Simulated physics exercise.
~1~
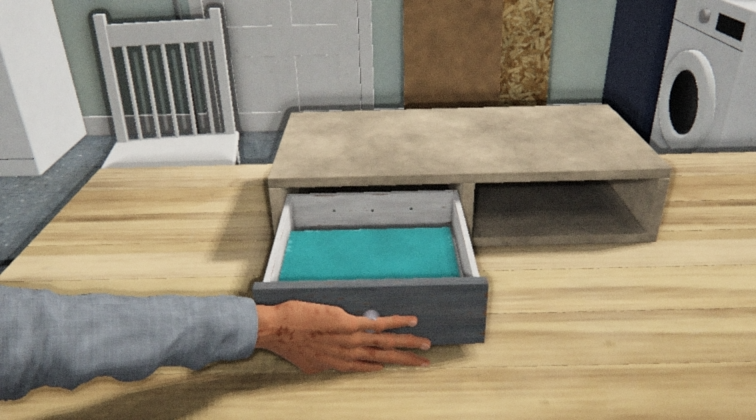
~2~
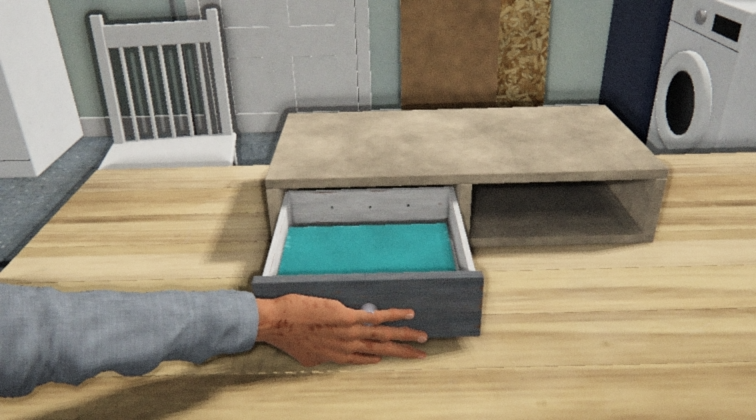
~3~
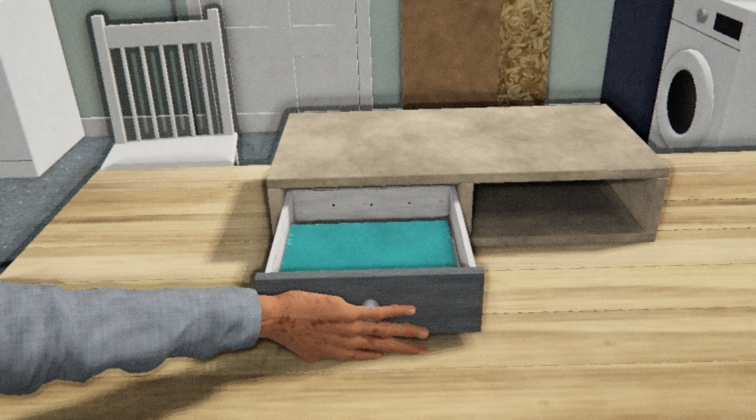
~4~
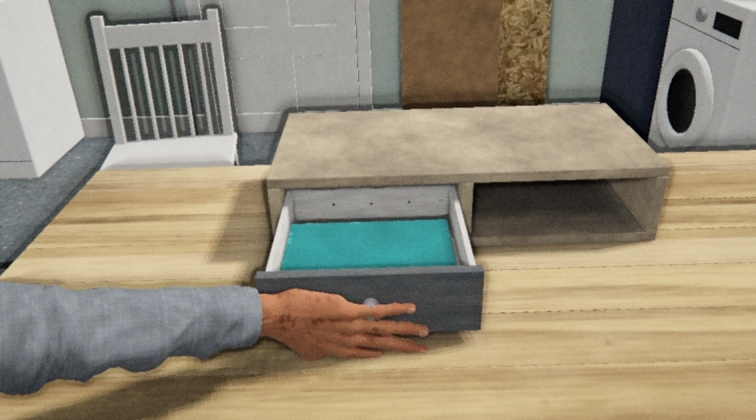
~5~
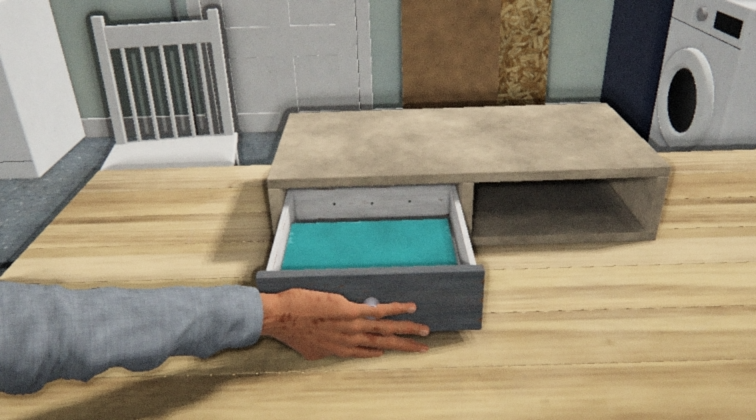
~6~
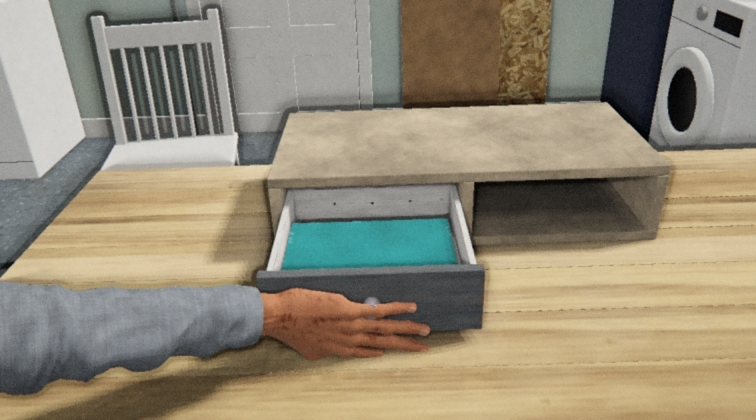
A hand in a blue-grey sleeve rested against the front of an open drawer with a turquoise book inside, and the drawer slid in slightly toward the chest, then barely moved at all.
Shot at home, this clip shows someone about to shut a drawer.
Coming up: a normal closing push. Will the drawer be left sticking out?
No, it ends flush.
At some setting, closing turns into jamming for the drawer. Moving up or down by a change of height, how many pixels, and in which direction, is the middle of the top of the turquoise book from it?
Up by around 32 pixels.
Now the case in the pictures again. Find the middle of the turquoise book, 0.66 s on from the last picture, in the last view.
Roughly at (370, 214).
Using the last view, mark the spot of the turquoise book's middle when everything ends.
It comes to rest at about (370, 185) in the last picture.
Then, 0.40 s after the last picture, drawer starting in.
Then, 0.66 s after the last picture, drawer about half in.
Then, 0.88 s after the last picture, drawer nearly in.
At rest, the drawer goes all the way in.
